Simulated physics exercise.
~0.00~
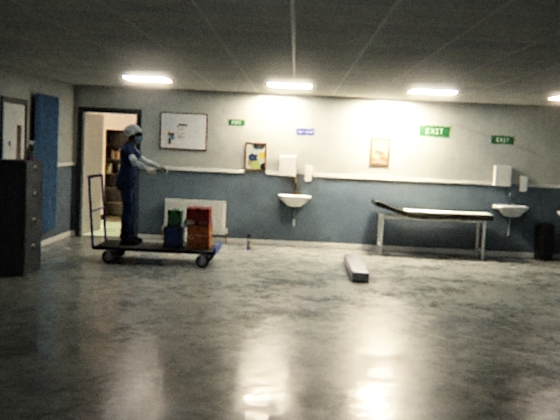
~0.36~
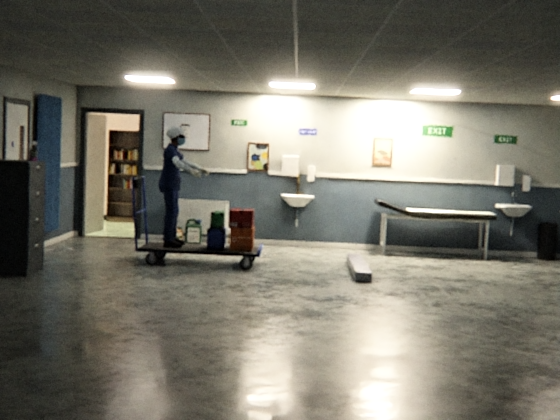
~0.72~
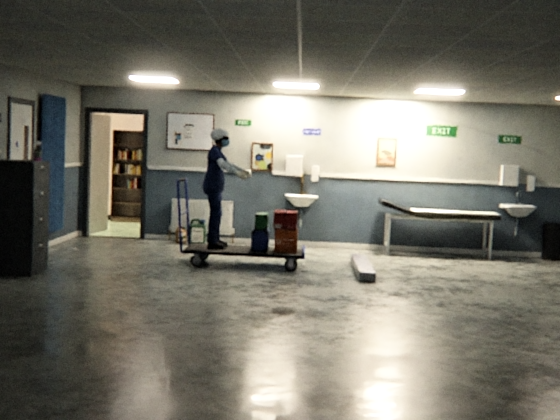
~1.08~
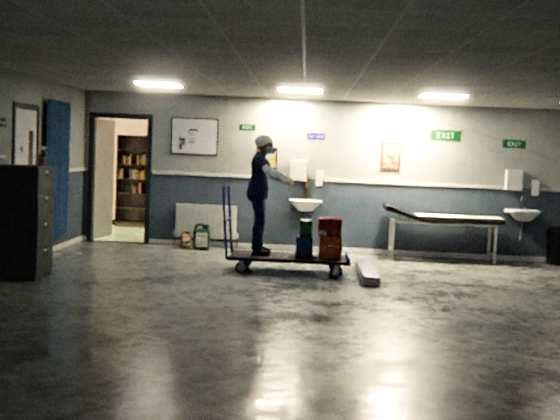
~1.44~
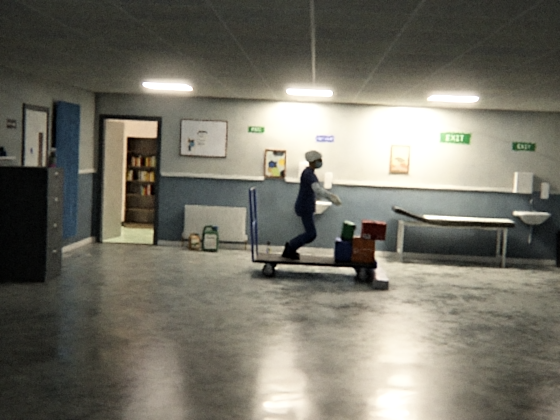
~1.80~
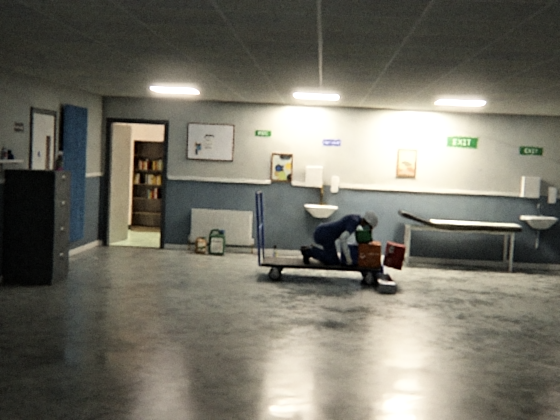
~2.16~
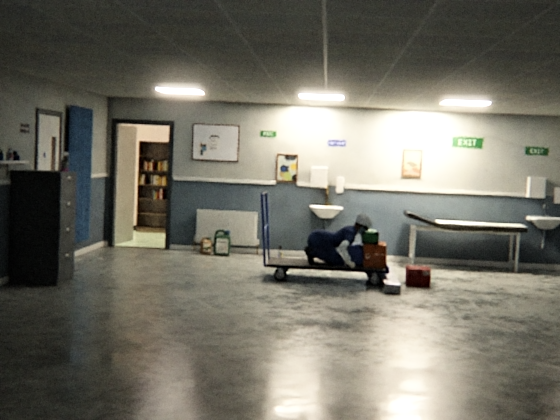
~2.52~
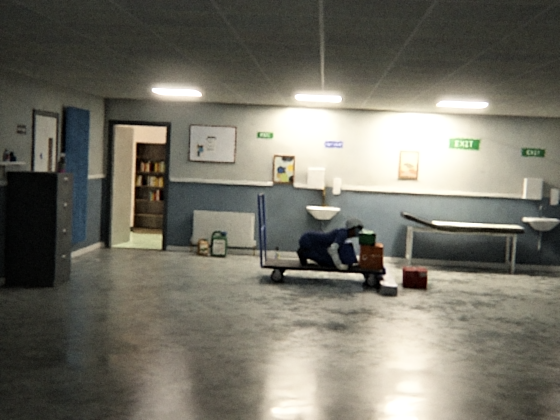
In a clinic-like room, a flat trolley carrying a standing figure and four hard-sided pieces rolls right and stops against a low block; the figure folds forward onto the deck, the green case topples onto its side, and the red box tumbles off, ending on the floor beyond.
